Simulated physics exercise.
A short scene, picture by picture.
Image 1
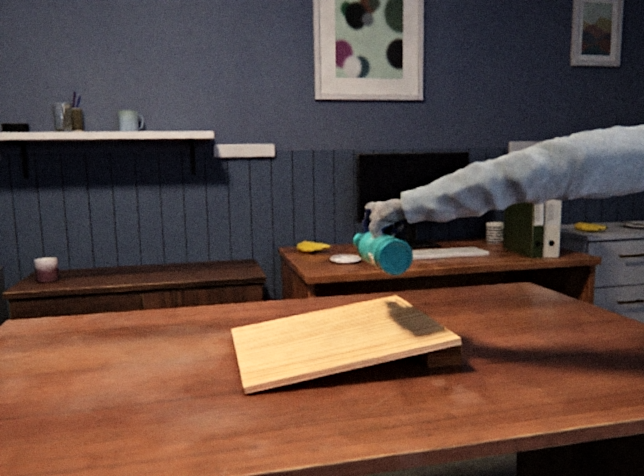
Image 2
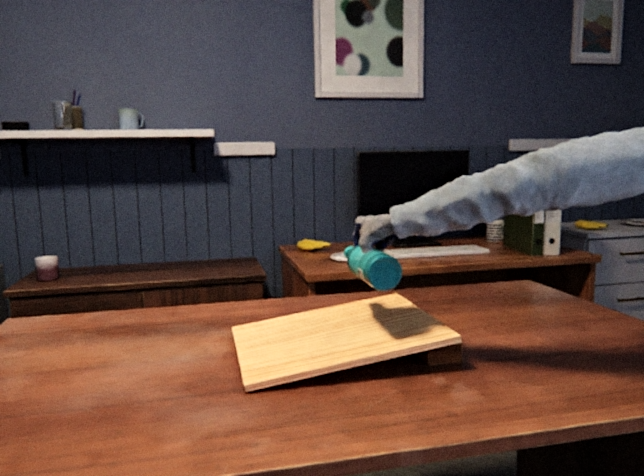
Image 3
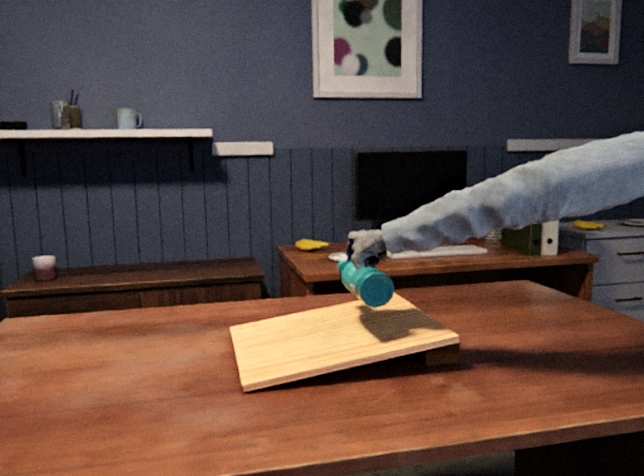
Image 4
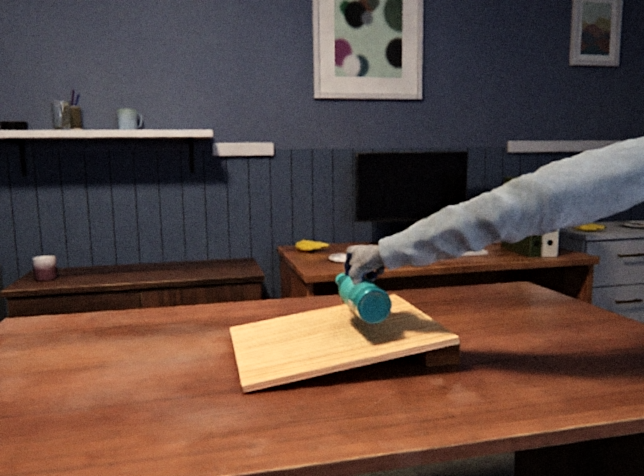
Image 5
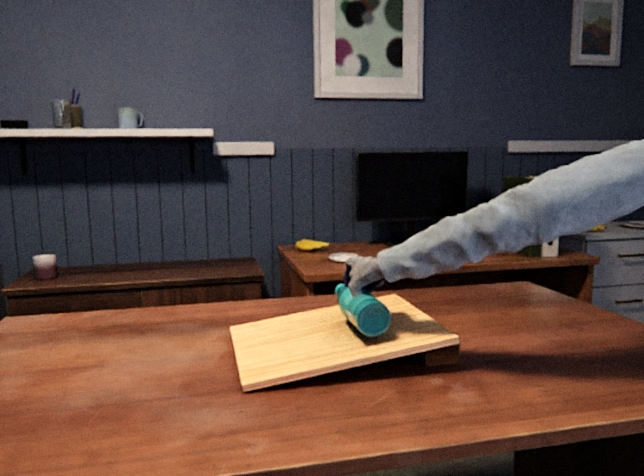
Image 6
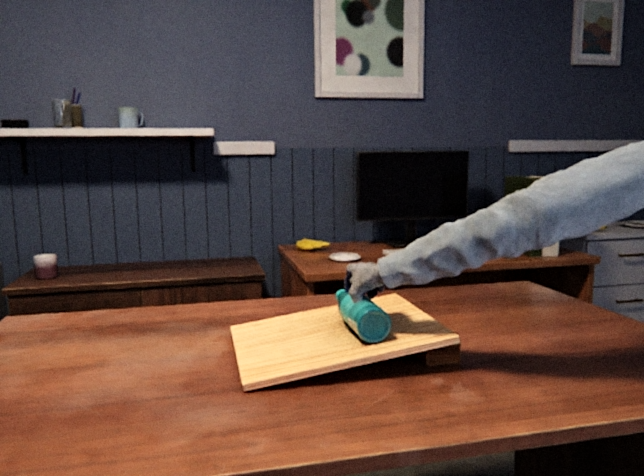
In a dim blue-walled room, a pale-sleeved arm lowering a turquoise bottle on its side onto a tilted wooden board.
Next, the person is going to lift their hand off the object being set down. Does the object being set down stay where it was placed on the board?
No.
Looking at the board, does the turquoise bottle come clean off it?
Result: The turquoise bottle does not stay on top.
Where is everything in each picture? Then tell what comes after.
On its way; turquoise bottle (376, 248), in the first frame.
On its way; turquoise bottle (366, 262), in the second frame.
On its way; turquoise bottle (359, 277), in the third frame.
On its way; turquoise bottle (357, 292), in the fourth frame.
On its way; turquoise bottle (356, 304), in the fifth frame.
In place under the hand; turquoise bottle (357, 309), in the sixth frame.
Then, 1.00 s later than the last frame, turquoise bottle now off the board.
Then, 1.80 s later than the last frame, things are still on the move.
Then, 2.50 s later than the last frame, as before.
When it is over, off the board, turquoise bottle. The turquoise bottle runs down the board.
